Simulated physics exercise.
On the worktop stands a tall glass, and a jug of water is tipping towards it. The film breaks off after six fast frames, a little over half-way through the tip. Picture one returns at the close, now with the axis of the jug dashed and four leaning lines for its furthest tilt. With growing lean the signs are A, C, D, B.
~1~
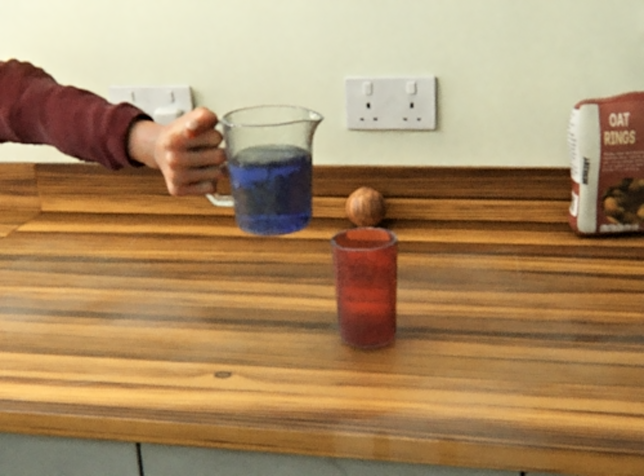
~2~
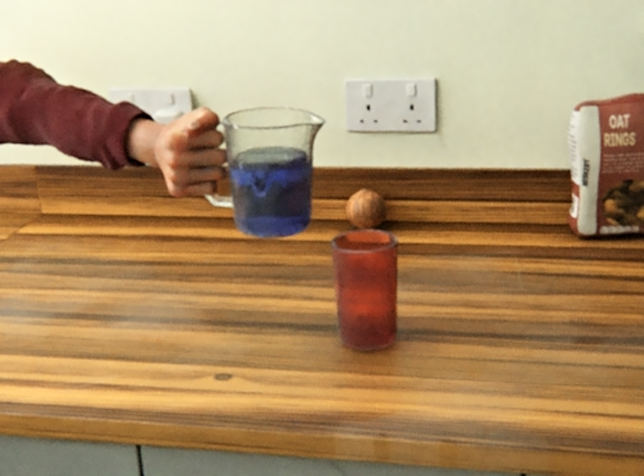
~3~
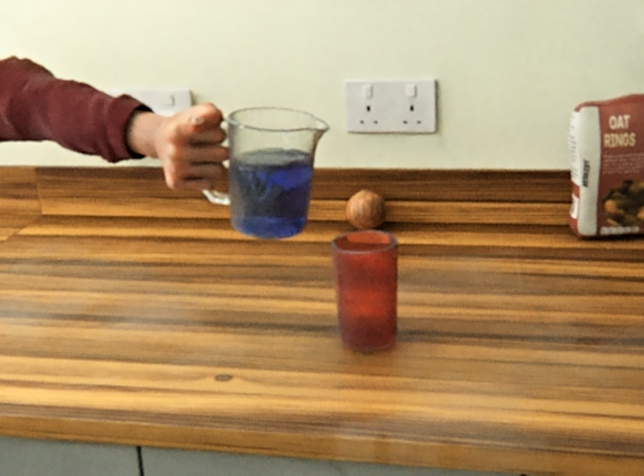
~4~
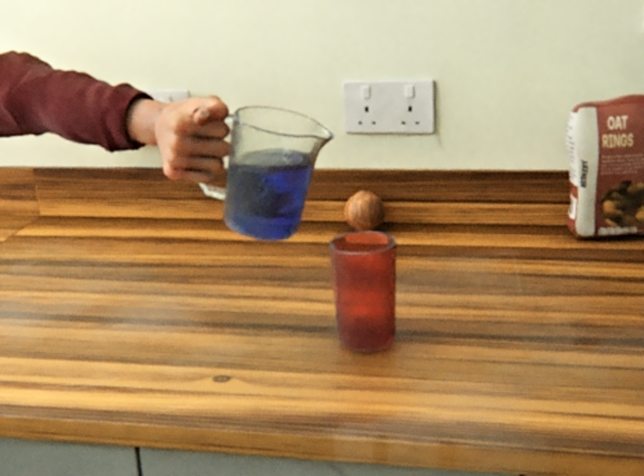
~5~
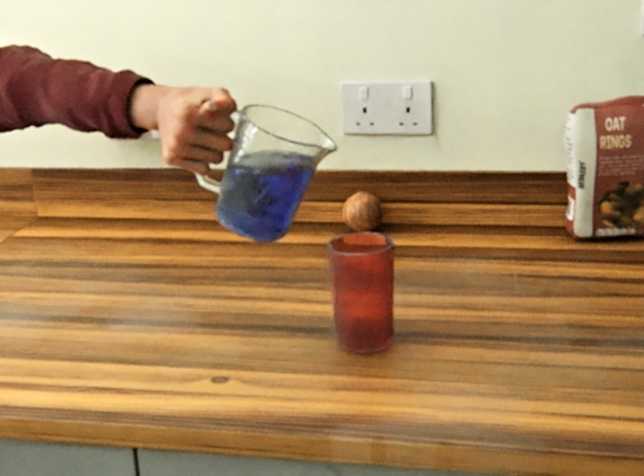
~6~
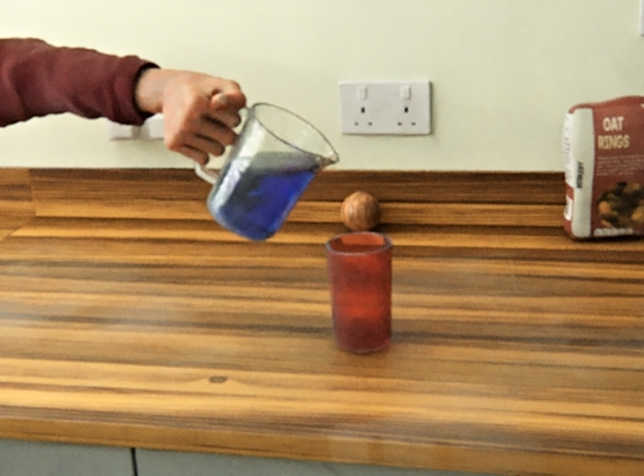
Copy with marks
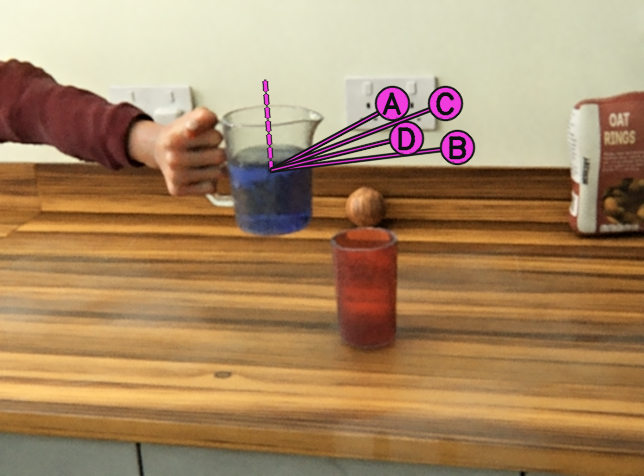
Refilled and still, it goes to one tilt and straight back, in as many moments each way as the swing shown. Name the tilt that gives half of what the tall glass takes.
Best: C.
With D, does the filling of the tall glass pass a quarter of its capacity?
Yes, clearly.
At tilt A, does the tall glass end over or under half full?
Under.
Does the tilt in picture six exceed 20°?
Yes, it does.
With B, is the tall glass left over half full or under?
Over half.
On the marked copy, A at (377, 113); B at (440, 149); C at (430, 109); D at (389, 141).
For tilt A, the tall glass ends with about 34 % of what it can hold.
For tilt B, the tall glass ends with about 84 % of what it can hold.
For tilt C, the tall glass ends with about 51 % of what it can hold.
For tilt D, the tall glass ends with about 70 % of what it can hold.
